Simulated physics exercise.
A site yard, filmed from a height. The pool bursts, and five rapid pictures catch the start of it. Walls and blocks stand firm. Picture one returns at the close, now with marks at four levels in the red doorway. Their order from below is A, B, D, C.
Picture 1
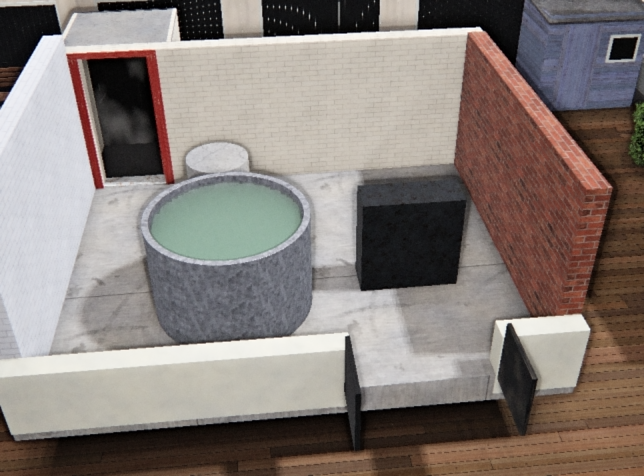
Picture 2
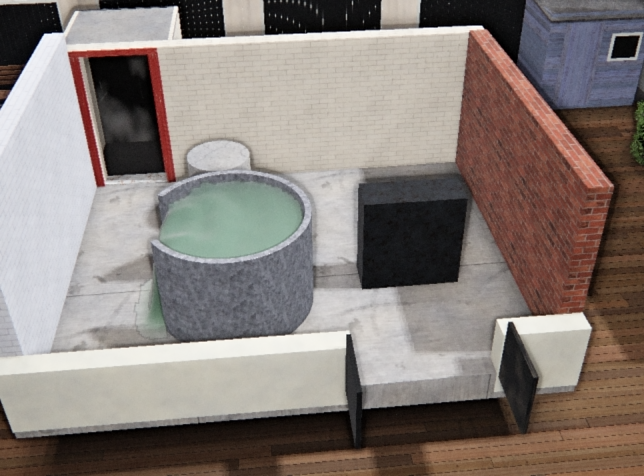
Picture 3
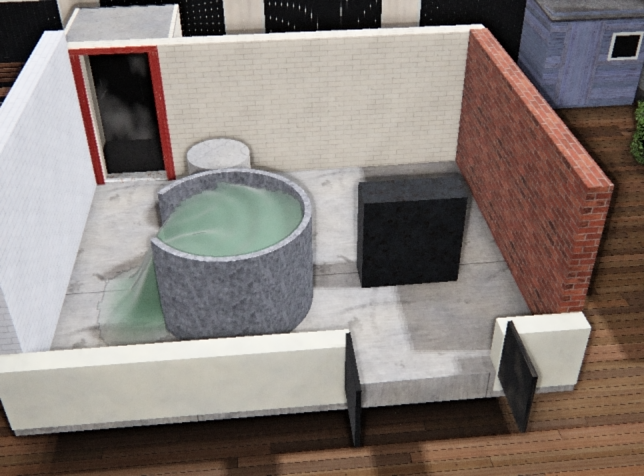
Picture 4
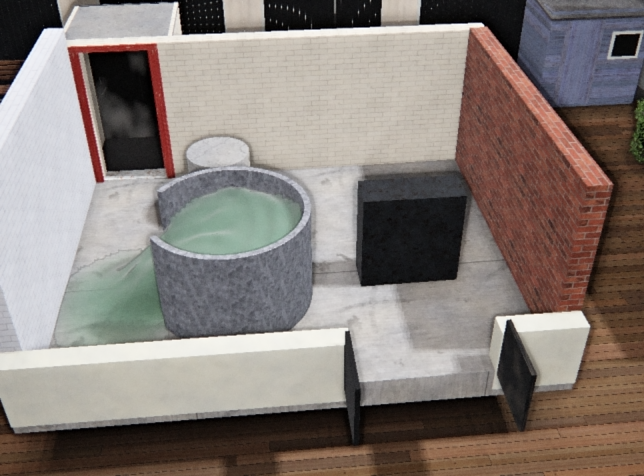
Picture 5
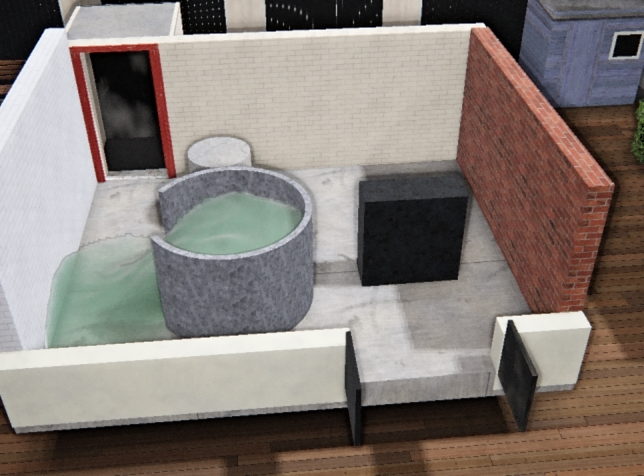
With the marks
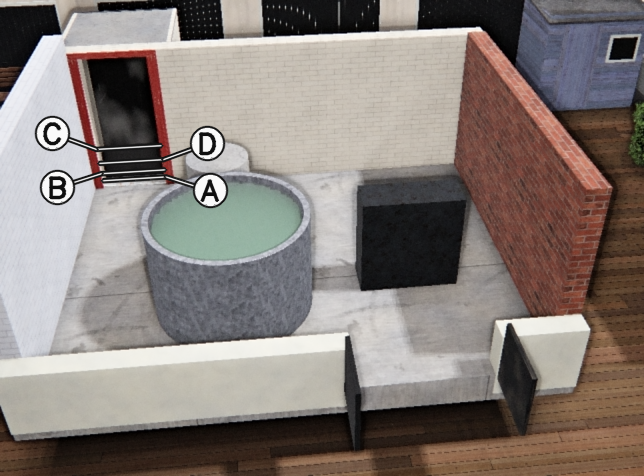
Green water pours through a gap in the round grey pool and spreads left across the floor.
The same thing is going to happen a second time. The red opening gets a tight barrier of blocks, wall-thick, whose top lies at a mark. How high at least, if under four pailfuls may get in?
Choose D.
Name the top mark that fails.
That would be B.
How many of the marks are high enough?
Two of the four.
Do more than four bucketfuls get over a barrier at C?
No, that is safe.
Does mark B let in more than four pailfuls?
Yes, that goes wrong.
On the marked copy, A at (134, 178); B at (133, 171); C at (128, 147); D at (131, 161); from the bottom up A, B, D, C.
With A, dozens of bucketfuls pour in.
With B, about 13 bucketfuls get in.
With C, nothing gets over.
With D, a bucket or two gets in.
